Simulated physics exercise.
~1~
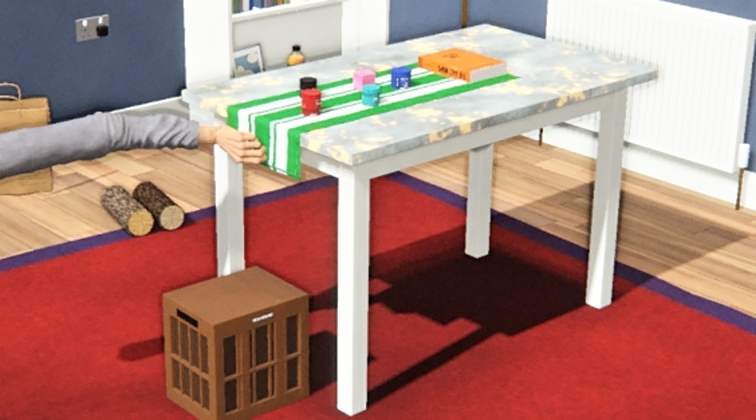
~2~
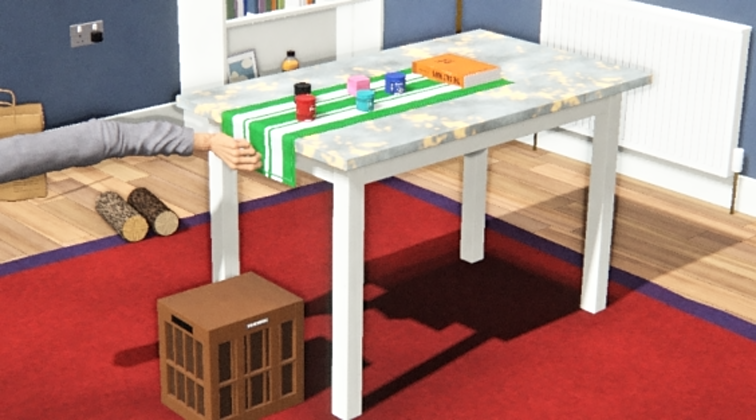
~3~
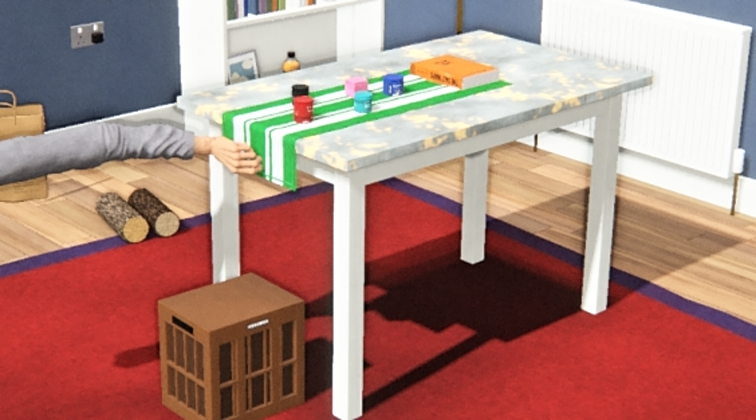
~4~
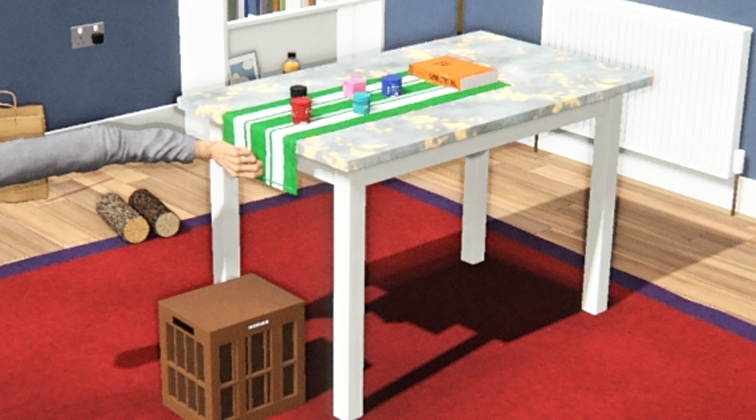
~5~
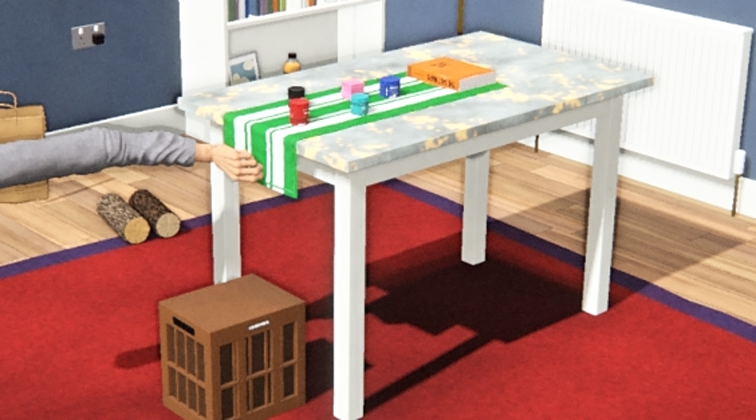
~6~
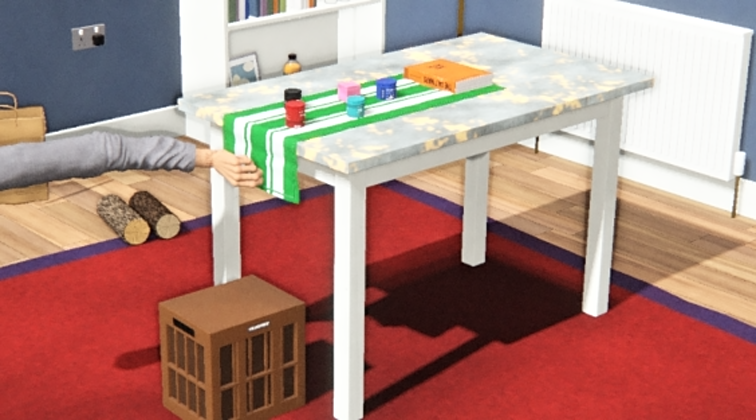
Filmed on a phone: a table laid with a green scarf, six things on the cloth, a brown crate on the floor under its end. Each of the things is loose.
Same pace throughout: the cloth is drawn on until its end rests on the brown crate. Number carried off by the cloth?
Well, the number that leaves the top comes to exactly three there.
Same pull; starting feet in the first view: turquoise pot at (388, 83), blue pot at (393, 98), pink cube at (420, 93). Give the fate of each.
Turquoise pot: Still up. Blue pot: Still up. Pink cube: Still up.
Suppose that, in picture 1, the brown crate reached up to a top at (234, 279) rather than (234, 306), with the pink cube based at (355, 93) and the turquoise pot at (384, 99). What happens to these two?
Outcome: Pink cube keeps its perch; turquoise pot keeps its perch.
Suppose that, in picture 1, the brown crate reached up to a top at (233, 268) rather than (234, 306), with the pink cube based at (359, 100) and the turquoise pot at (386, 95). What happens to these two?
Pink cube: Safe; turquoise pot: Safe.
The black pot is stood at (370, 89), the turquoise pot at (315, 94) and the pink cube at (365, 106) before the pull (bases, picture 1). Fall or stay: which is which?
The black pot survives; the turquoise pot tumbles off; the pink cube comes down.
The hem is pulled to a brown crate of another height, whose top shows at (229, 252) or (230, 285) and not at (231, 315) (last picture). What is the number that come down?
The count would be 1 and then 2.
A little later, hem near (259, 246); red pot gone.
Next, hem on the crate; red pot, black pot and turquoise pot gone.
When it is over, hem on the crate; red pot, black pot and turquoise pot gone. It carries off three.
